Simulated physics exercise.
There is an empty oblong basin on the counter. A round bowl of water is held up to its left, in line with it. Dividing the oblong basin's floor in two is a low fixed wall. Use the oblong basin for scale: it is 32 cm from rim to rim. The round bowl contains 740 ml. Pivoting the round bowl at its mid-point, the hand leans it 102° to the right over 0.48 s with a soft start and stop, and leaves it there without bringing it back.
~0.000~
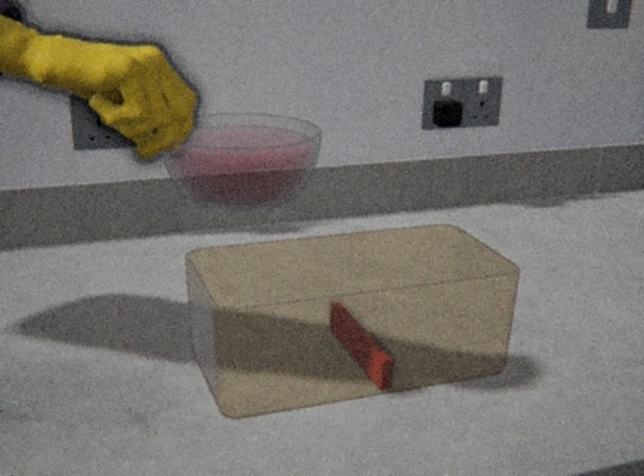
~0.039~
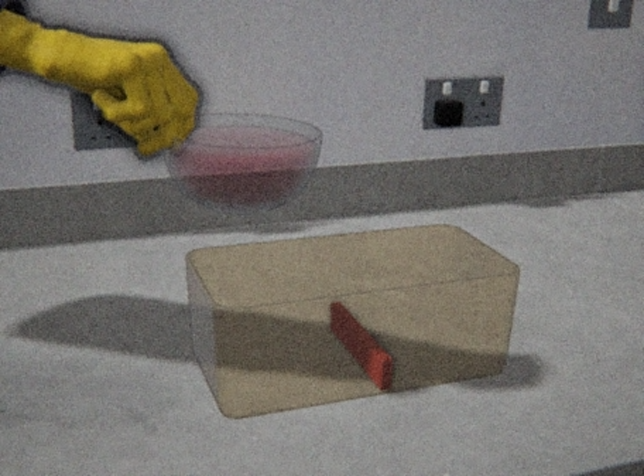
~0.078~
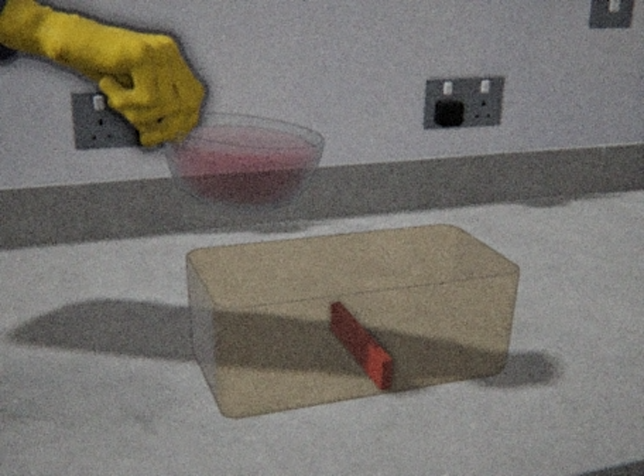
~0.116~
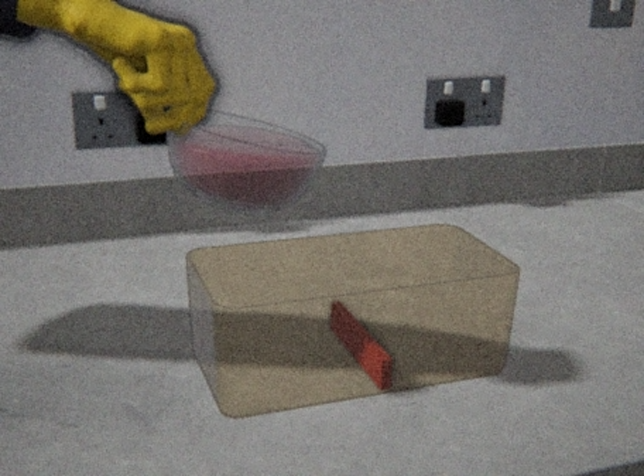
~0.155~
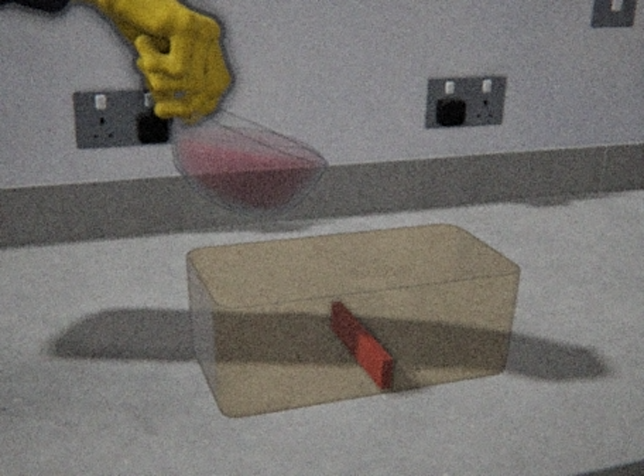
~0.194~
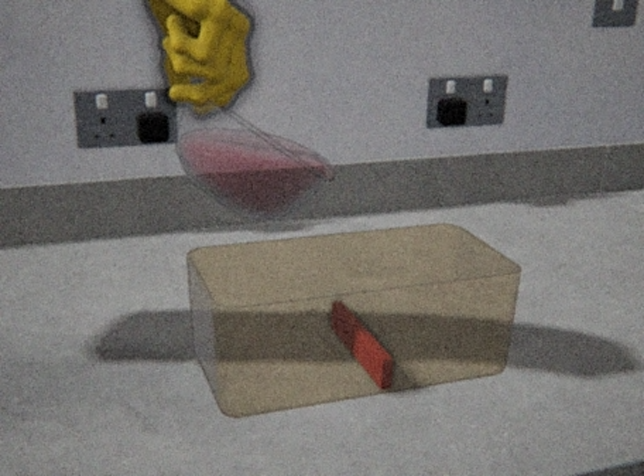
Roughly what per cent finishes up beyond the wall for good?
Roughly 39 per cent.
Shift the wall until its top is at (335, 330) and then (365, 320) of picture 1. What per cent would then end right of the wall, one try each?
60 then 20 %.
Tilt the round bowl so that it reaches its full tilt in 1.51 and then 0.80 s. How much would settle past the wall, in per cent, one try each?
Result: 60 per cent, then 55 per cent.
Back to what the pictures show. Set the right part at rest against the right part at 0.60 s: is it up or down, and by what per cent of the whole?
It goes higher by about 2 %.
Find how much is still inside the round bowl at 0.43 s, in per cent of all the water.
Close to 12 in a hundred.
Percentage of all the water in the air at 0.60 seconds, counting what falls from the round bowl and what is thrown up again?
Near 6 percent.
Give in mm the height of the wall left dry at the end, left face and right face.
Left: Roughly 18 mm; right: Roughly 20 mm.
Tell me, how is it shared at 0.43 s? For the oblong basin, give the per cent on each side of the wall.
Lab note: Left near 32, right near 26.
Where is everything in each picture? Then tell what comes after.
It leans 0°; its right rim is at (315, 128); the water meets the walls at (164, 144) and (310, 136); the oblong basin's rim runs from (199, 281) to (486, 248); the wall's top is at (359, 331), in the first frame.
It leans 2°; its right rim is at (316, 130); the water meets the walls at (164, 143) and (311, 137), in the second frame.
It leans 7°; its right rim is at (318, 136); the water meets the walls at (167, 140) and (313, 140), in the third frame.
It leans 14°; its right rim is at (320, 146); the water meets the walls at (170, 137) and (316, 143), in the fourth frame.
It leans 24°; its right rim is at (321, 160); the water meets the walls at (175, 136) and (320, 153); 1 per cent is over the edge, in the fifth frame.
It leans 36°; its right rim is at (319, 176); the water meets the walls at (181, 139) and (310, 158); 6 per cent is over the edge, in the sixth frame.
After 0.43 s the tilt is 99° and 12 per cent is still to pour, 32 is left of the wall and 27 right of it.
After 0.60 s the tilt is 102° and 1 per cent is still to pour, 56 is left of the wall and 37 right of it.
After 0.78 s the tilt is 102° and 0 per cent is still to pour, 55 is left of the wall and 39 right of it.
After 0.98 s the tilt is 102° and 0 per cent is still to pour, 57 is left of the wall and 39 right of it.
In the end 57 per cent lies left of the wall, 39 right of it and 4 outside.
